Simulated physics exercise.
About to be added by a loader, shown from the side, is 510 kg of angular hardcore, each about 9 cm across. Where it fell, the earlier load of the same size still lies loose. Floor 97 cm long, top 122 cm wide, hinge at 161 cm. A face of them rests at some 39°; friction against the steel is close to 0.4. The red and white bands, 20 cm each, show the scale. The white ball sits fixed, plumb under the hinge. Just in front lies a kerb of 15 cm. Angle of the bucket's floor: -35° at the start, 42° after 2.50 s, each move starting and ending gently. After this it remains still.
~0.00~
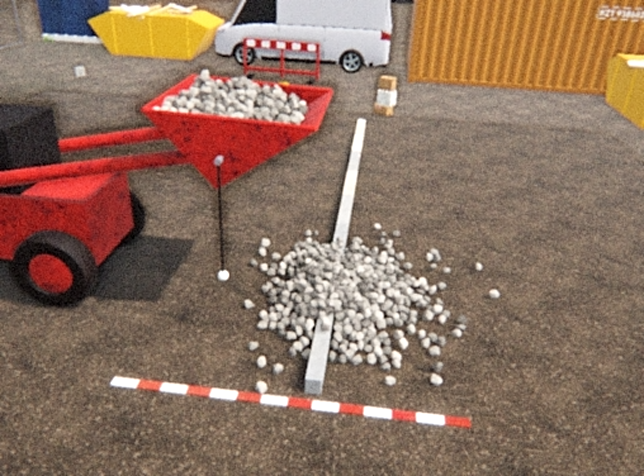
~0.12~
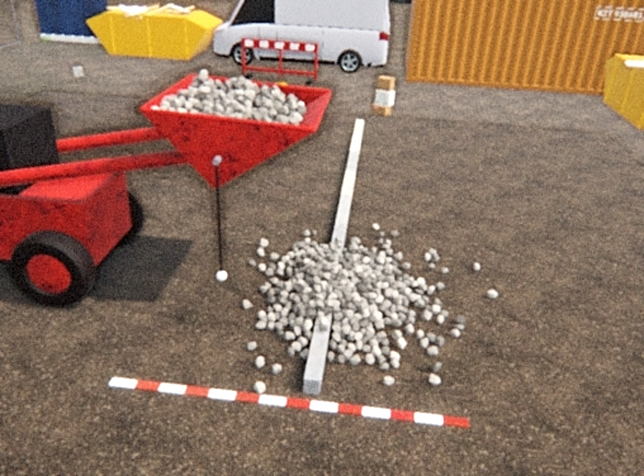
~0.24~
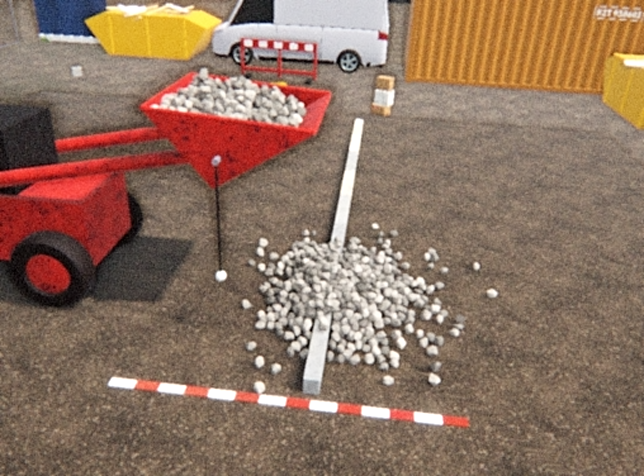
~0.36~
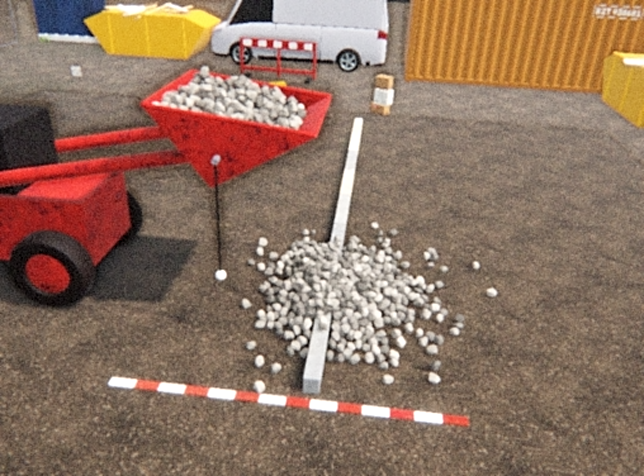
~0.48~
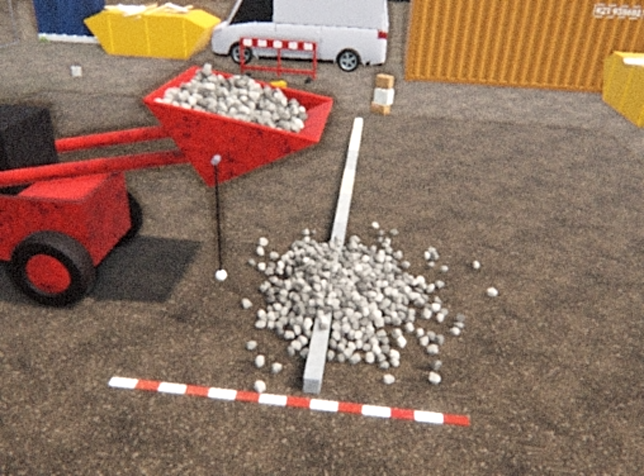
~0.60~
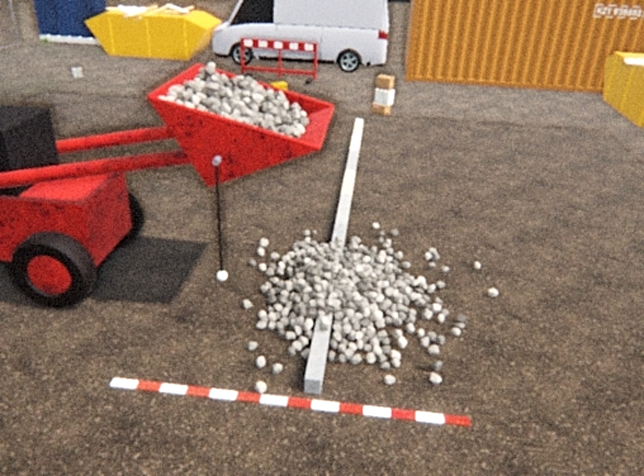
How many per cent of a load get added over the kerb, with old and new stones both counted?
58 %.
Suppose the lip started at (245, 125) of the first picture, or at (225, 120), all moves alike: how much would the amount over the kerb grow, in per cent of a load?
The first position would add some 0 per cent, the second some 0.
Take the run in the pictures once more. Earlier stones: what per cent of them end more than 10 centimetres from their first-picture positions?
About 10 %.
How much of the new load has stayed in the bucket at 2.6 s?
Roughly 15 per cent remains inside.
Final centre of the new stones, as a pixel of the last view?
(343, 283).
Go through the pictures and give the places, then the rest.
The bucket is at -35°, its lip at (316, 129); the top of the load is at (227, 83). The earlier load is highest near (326, 270), 29 cm above ground level, 44 % on this side of the kerb, 56 % over the kerb, in the first frame.
Lip at (314, 130), floor tilted -34°, highest stones at (225, 83); the stones move at 0.0 m/s on average, in the second frame.
Lip at (315, 132), floor tilted -33°, highest stones at (215, 83); the stones move at 0.1 m/s on average, in the third frame.
The bucket is at -31°, its lip at (315, 136); the top of the load is at (211, 82); the stones move at 0.1 m/s on average, in the fourth frame.
Lip at (317, 141), floor tilted -28°, highest stones at (201, 79); the stones move at 0.1 m/s on average, in the fifth frame.
The bucket is at -24°, its lip at (319, 148); the top of the load is at (203, 77); the stones move at 0.2 m/s on average, in the sixth frame.
After 1.9 s the floor is at 30°; in per cent of one load, 97 in the bucket, 47 on this side of the kerb, 57 over the kerb; the foremost stones are at (460, 299).
After 2.6 s the floor is at 42°; in per cent of one load, 13 in the bucket, 96 on this side of the kerb, 91 over the kerb; the foremost stones are at (460, 299).
After 3.0 s the floor is at 42°; in per cent of one load, 0 in the bucket, 90 on this side of the kerb, 110 over the kerb; the foremost stones are at (461, 298).
After 5.8 s the floor is at 42°; in per cent of one load, 0 in the bucket, 86 on this side of the kerb, 114 over the kerb; the foremost stones are at (474, 302). Net gain over the kerb, 58.
